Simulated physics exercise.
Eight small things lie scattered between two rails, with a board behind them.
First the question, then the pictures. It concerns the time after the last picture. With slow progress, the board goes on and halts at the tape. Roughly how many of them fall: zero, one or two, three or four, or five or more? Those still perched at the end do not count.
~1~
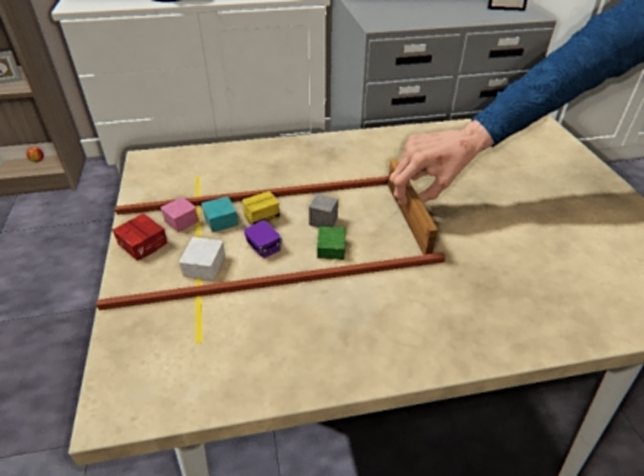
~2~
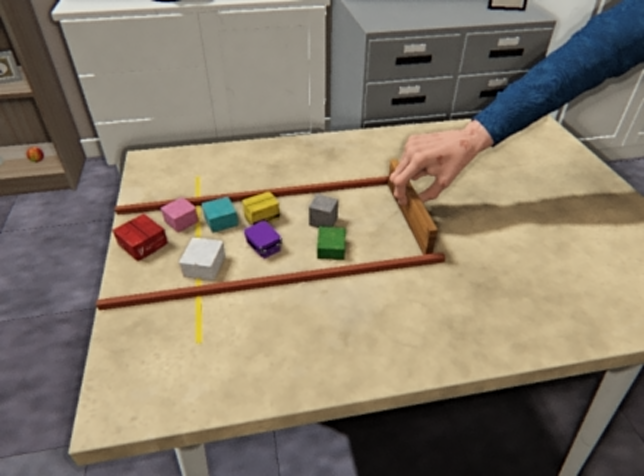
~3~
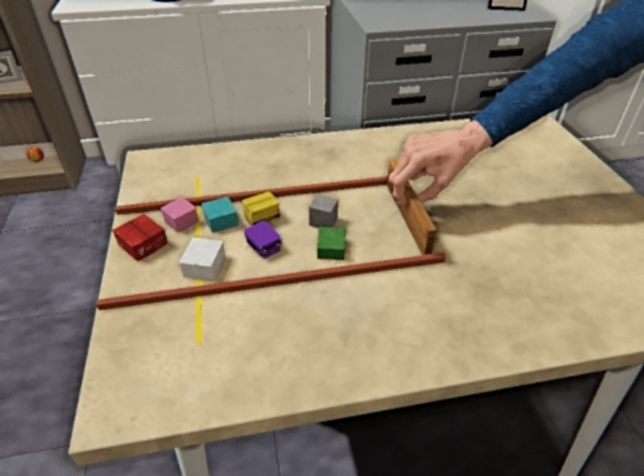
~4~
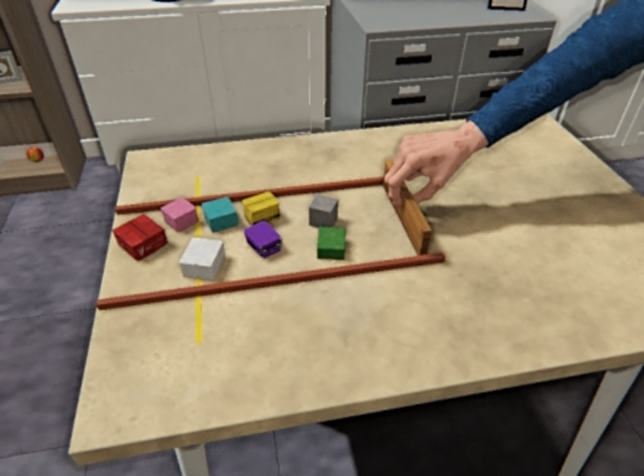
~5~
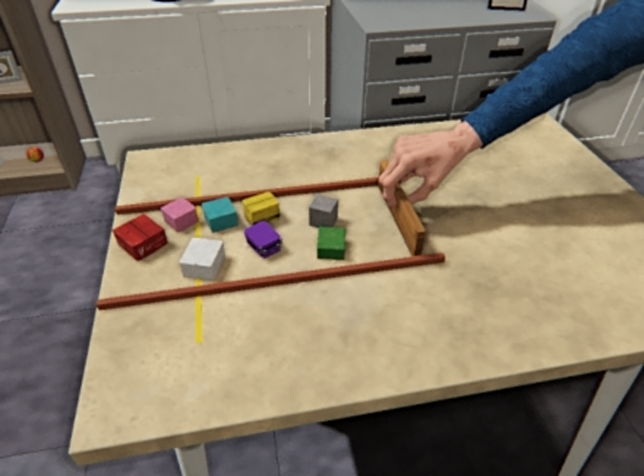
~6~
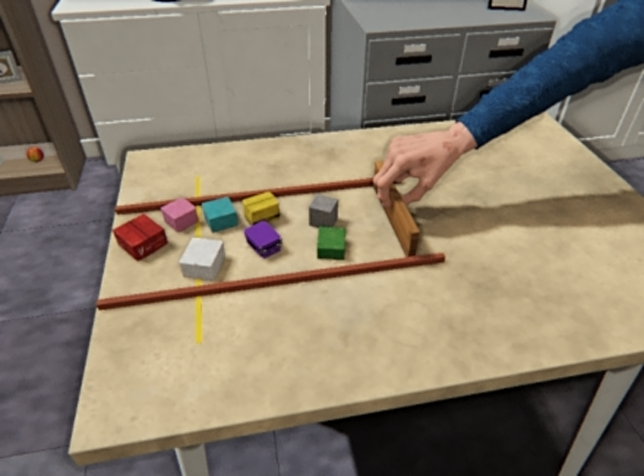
The push drops not a single one off the table.
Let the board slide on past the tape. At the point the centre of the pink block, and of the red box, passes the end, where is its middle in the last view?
The middle is at (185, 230) when it's the pink block, and at (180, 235) when it's the red box.
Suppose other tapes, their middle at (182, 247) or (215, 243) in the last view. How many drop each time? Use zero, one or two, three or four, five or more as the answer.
Taking the spots in order - just one or two, then none at all.
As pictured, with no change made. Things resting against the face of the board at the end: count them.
3 in contact.
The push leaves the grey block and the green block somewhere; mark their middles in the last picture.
About (184, 233), and the other about (183, 264).
Soon after, none off yet; red box at rest near (141, 237); pink block at rest near (180, 215); white block at rest near (203, 259).
At rest, the number that fall off is zero.
